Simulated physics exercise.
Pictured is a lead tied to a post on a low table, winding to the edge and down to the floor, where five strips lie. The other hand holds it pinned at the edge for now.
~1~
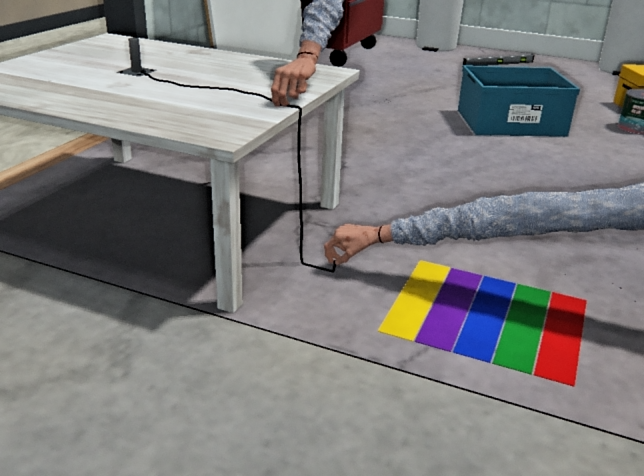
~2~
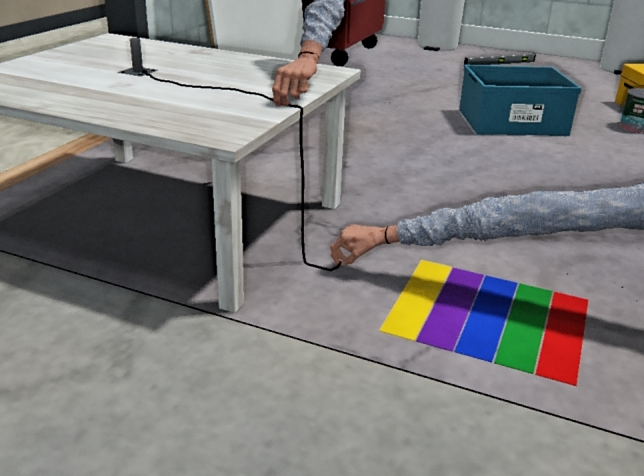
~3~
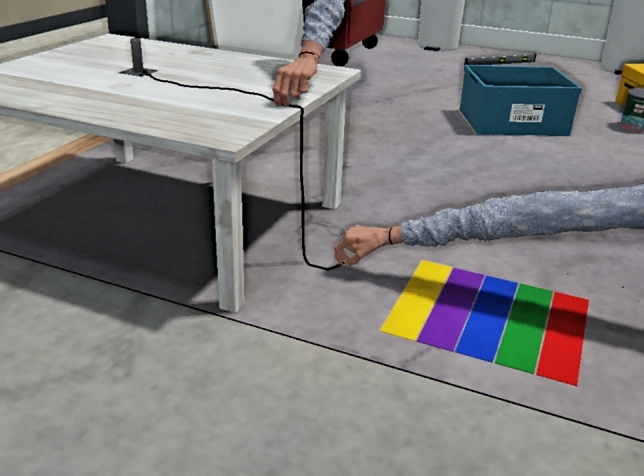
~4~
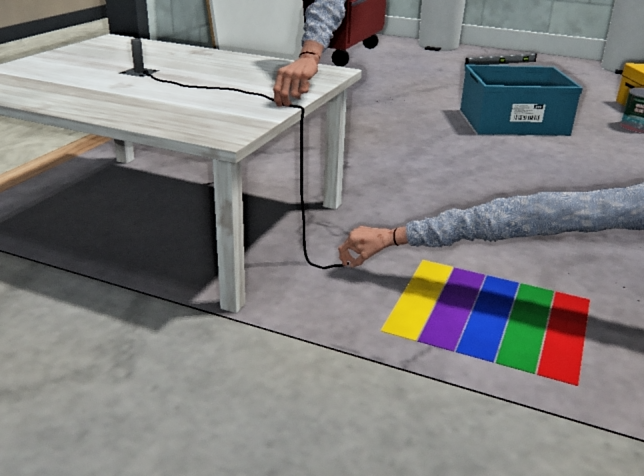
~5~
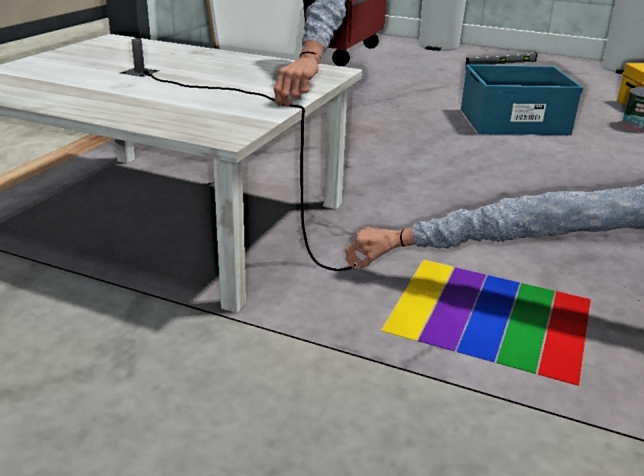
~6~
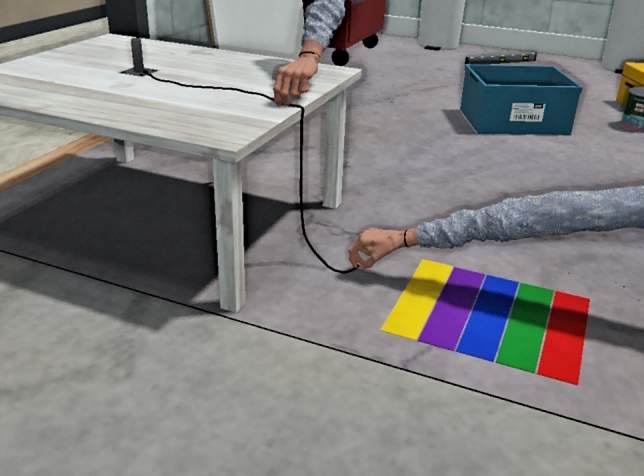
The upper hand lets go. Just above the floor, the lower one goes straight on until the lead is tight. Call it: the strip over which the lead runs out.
Purple.
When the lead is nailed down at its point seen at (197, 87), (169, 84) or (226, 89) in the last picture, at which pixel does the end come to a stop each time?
Expect roughly (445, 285) for the first, (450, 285) for the second and (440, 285) for the third.
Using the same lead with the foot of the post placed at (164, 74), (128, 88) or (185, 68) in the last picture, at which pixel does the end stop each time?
About (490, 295), then (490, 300), then (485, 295).
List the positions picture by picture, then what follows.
End (334, 261); yellow (403, 321); purple (440, 331); blue (477, 341); green (517, 352); red (557, 363), in the first picture.
End (341, 262); lead through (154, 79) (210, 88) (266, 97) (301, 128) (303, 191) (303, 251), in the second picture.
End (344, 263), in the third picture.
End (349, 263); lead through (156, 79) (211, 88) (267, 97) (302, 128) (302, 191) (305, 252), in the fourth picture.
End (355, 265), in the fifth picture.
End (359, 265); lead through (155, 79) (211, 88) (266, 97) (302, 127) (301, 190) (314, 251), in the sixth picture.
Early on, end near (393, 274); short of the strips.
Midway, end near (431, 283); over yellow.
At the end of the slack, end near (454, 289); over purple. Over purple.
